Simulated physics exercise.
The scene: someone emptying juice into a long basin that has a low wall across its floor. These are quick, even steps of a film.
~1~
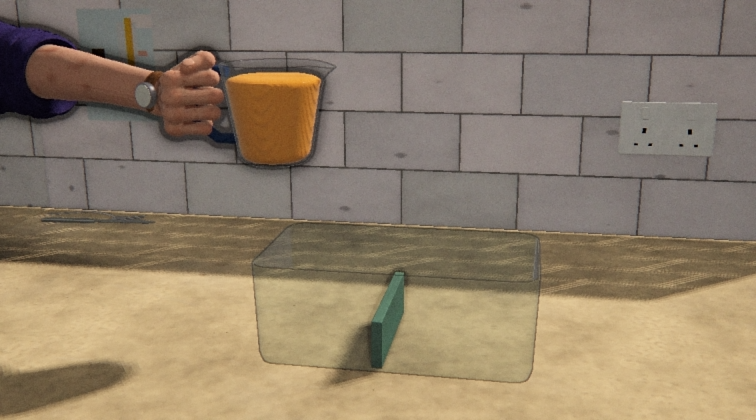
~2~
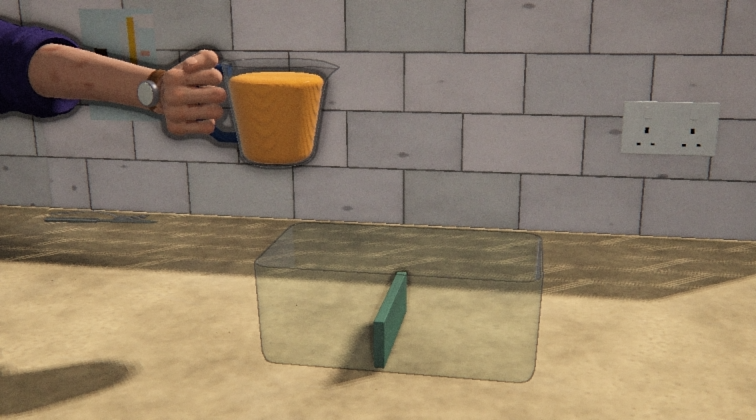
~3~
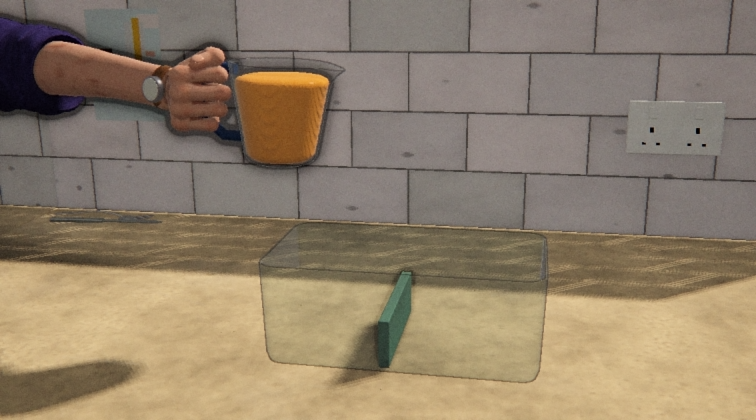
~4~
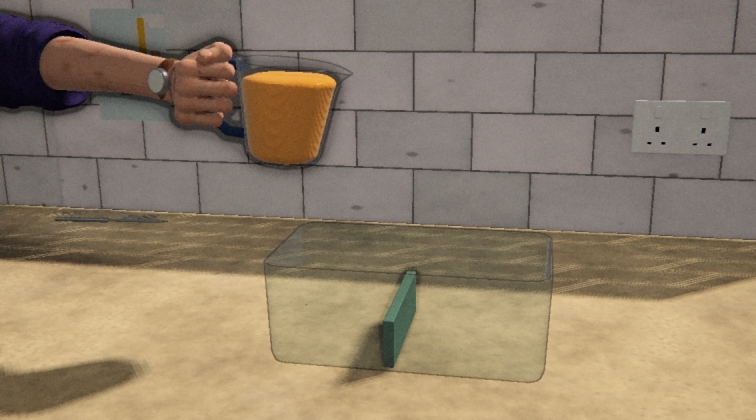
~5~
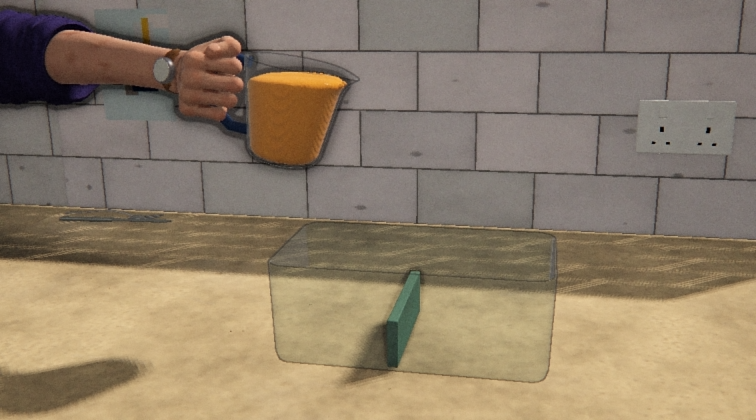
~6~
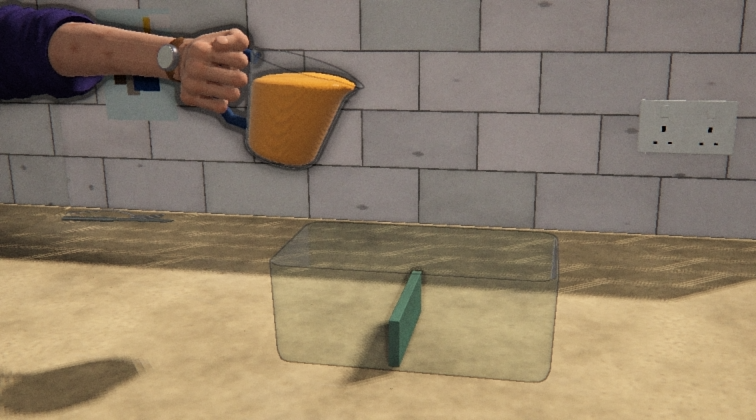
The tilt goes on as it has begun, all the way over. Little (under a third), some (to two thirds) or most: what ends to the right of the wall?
It comes to from a third to two thirds.
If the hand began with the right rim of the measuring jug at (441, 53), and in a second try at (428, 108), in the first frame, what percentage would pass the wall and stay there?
In turn 85 and 95 in a hundred.
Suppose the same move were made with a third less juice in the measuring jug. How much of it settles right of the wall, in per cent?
Near 25 %.
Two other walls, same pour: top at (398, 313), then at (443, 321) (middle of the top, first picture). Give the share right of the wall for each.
Near 45 % and 10 %.
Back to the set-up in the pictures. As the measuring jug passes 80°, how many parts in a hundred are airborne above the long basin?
Some 25 per cent.
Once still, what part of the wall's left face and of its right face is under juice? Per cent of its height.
Left: 20 %. Right: 20 %.
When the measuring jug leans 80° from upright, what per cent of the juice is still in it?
Close to 55 per cent.
A moment on, the measuring jug is tipped on its side and 56 per cent is still to pour, 1 is left of the wall and 16 right of it.
Next, the measuring jug is tipped right over and 4 per cent is still to pour, 38 is left of the wall and 50 right of it.
Then the measuring jug is tipped right over and 0 per cent is still to pour, 48 is left of the wall and 50 right of it.
Later the measuring jug is tipped right over and 0 per cent is still to pour, 48 is left of the wall and 50 right of it.
At rest 48 per cent lies left of the wall, 50 right of it and 2 outside.
